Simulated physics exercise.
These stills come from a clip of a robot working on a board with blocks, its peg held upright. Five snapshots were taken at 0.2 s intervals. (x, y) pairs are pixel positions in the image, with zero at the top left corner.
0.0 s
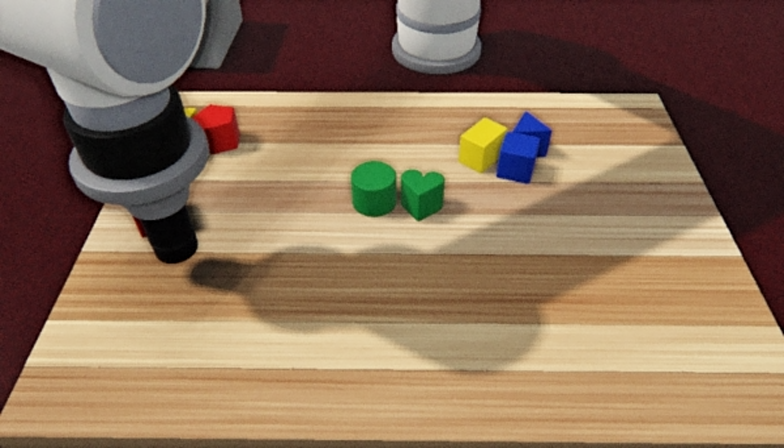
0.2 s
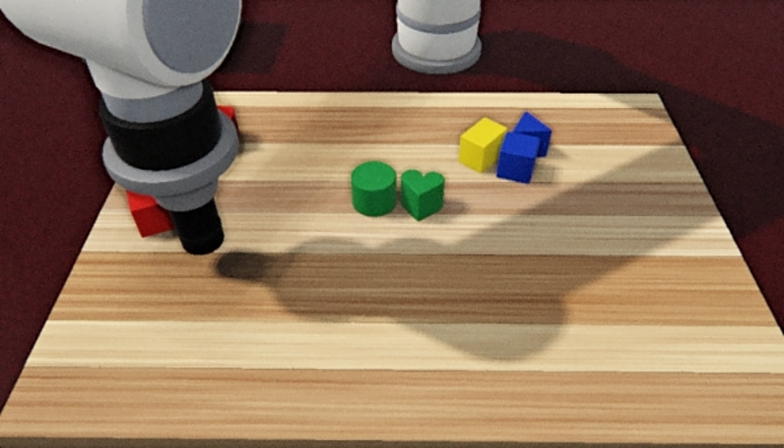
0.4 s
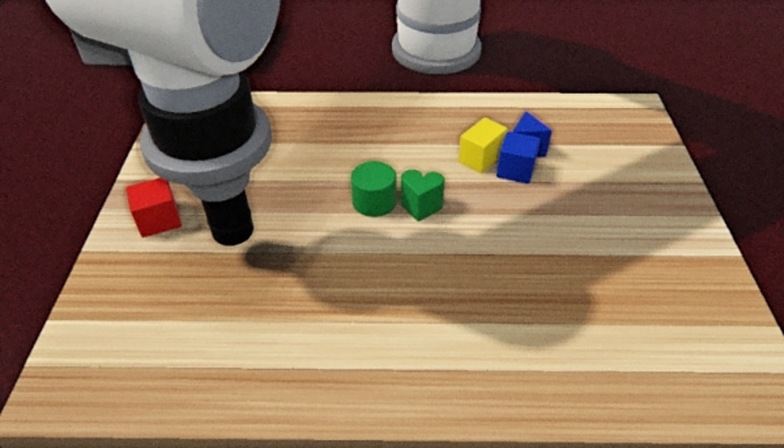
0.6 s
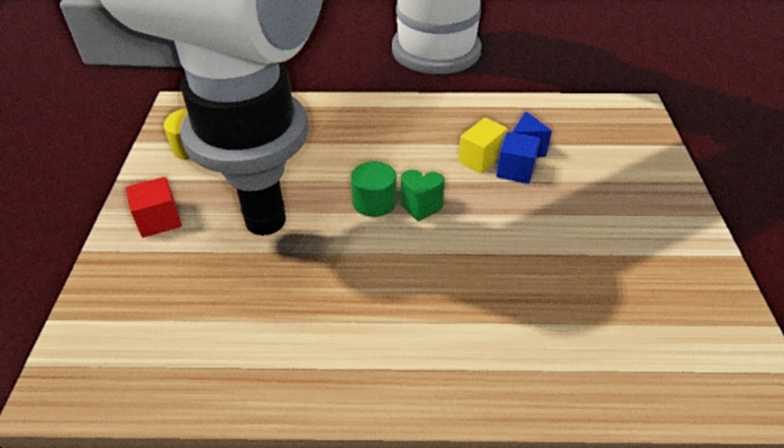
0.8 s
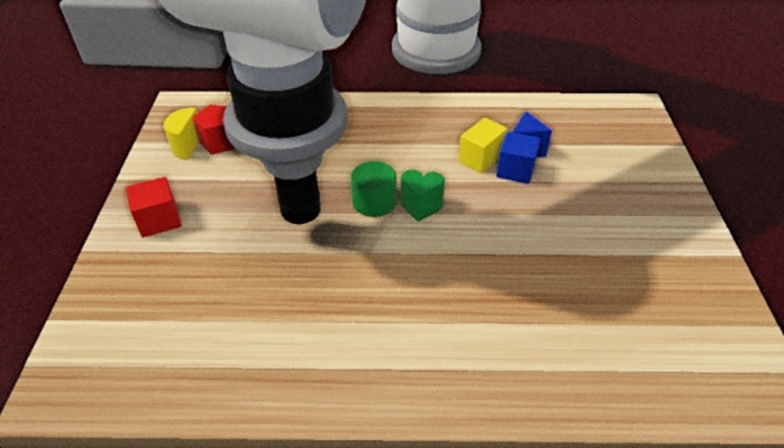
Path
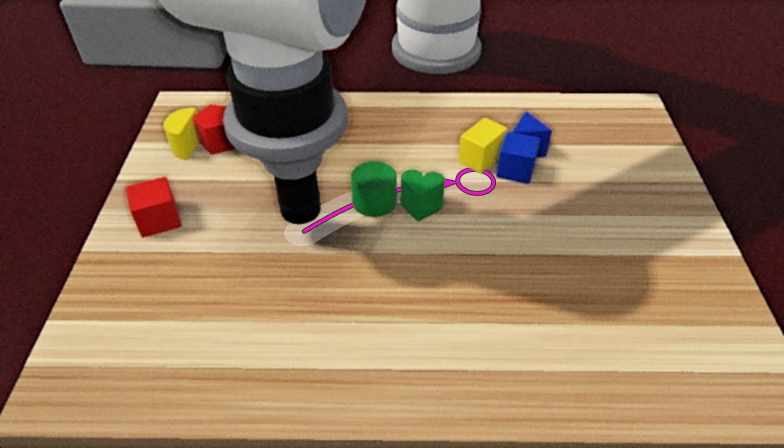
To begin with, a robot arm's black peg hovers near the left side of a wooden board with red, green, yellow and blue blocks. The arm glides steadily right and slightly away, uncovering red and yellow blocks behind it, and nears the green circle, while every block stays still.
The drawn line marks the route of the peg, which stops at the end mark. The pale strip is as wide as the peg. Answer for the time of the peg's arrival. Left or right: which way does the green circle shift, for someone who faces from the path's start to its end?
It shifts leftward.
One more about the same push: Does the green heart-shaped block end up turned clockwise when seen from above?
The answer is yes.
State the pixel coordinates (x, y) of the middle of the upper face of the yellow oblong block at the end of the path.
Around pixel (506, 109).
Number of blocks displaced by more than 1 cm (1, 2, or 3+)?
It should be three or more, as far as I can tell.
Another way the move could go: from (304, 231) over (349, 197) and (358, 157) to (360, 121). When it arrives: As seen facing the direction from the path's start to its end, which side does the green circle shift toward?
Its shift is rightward.
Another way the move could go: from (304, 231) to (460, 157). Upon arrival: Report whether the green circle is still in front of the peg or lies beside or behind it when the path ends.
Most likely the green circle stays ahead.
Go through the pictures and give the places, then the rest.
Lower end of the peg (177, 249), tops of blocks, green circle (374, 175), green heart-shaped block (422, 179), yellow oblong block (485, 131), blue three-sided block (531, 123), in the first frame.
Peg (204, 241), blocks as before, in the second frame.
Peg (233, 232), blocks as before, in the third frame.
Peg (266, 222), blocks as before, in the fourth frame.
Peg (301, 212), green circle (374, 175), green heart-shaped block (422, 179), yellow oblong block (485, 131), blue three-sided block (531, 123), in the fifth frame.
The drawn path runs from (304, 231) via (358, 203) and (415, 187), ending at (476, 181).
On the path given first. One third of the way, peg (357, 183); green circle (395, 165); green heart-shaped block (434, 178), turned 35° clockwise.
Two thirds of the way, peg (416, 167); green circle (450, 145); green heart-shaped block (449, 175), turned 90° clockwise.
At the end, peg (478, 161); green circle (486, 130); green heart-shaped block (461, 178), turned 120° clockwise; yellow oblong block (506, 109); blue three-sided block (534, 123).
